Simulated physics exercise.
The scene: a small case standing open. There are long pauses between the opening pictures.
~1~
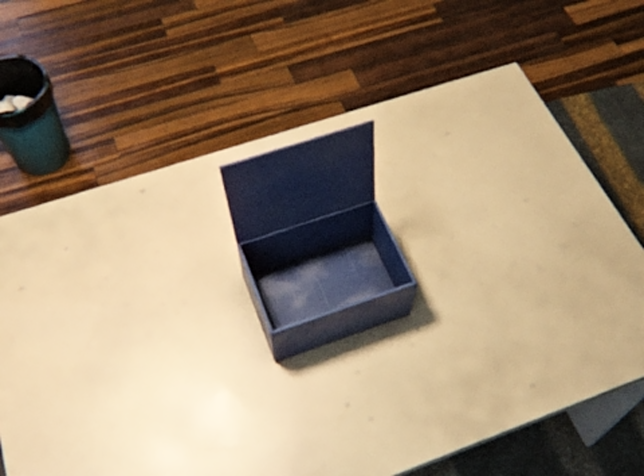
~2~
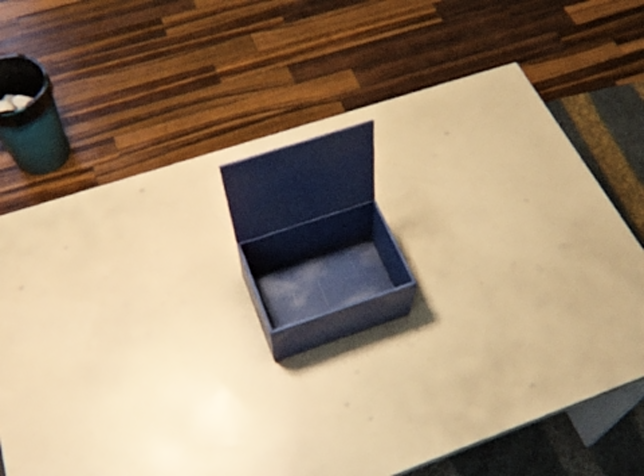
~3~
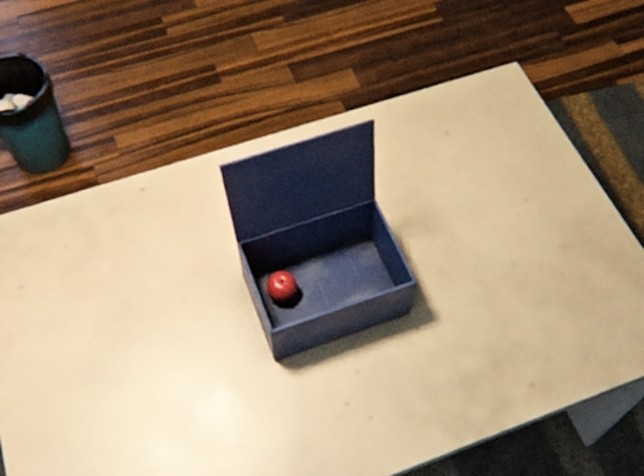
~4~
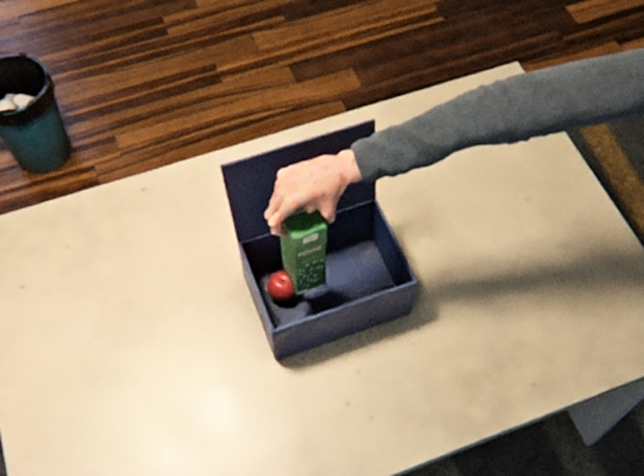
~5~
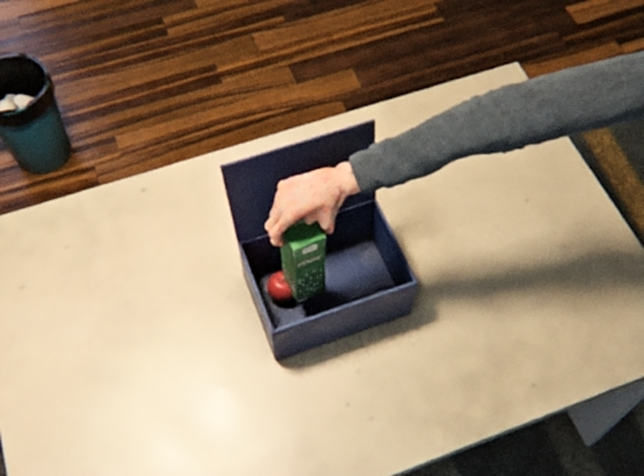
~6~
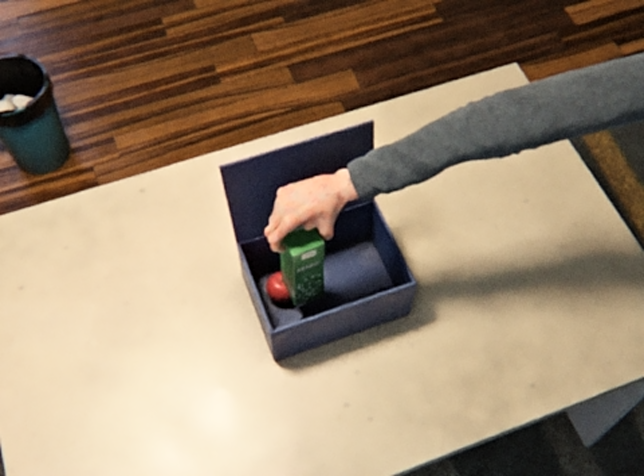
A blue box stood open and empty on a pale table, then a red apple was inside it, and a hand reached in from the right and lowered a green carton beside the apple.
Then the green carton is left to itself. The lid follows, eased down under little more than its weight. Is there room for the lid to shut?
As it turns out, it shuts flat.
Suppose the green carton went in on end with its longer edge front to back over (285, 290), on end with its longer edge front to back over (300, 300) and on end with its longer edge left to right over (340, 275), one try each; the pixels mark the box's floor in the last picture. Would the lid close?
In the first case it shuts flat; in the second case it closes; in the third case it will not close.
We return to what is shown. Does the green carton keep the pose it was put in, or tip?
It ends up tilted.
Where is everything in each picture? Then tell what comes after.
The last thing is not in view yet, in the first frame.
The last thing is not in view yet, in the second frame.
The last thing is not in view yet; red apple (282, 287), in the third frame.
Coming down; green carton (303, 248); red apple (283, 287), in the fourth frame.
Coming down; green carton (303, 258), in the fifth frame.
In place under the hand; green carton (302, 263), in the sixth frame.
Then, 0.70 s past the last view, green carton on its side near (339, 281); red apple displaced about its own width.
Then, 1.70 s past the last view, lid 53° above the rim; green carton on its side near (339, 282); red apple displaced a little.
Finally, lid shut; down or leaning hard in the box, green carton; red apple still in place. Final places as the last picture's camera would see them, green carton near (339, 282).
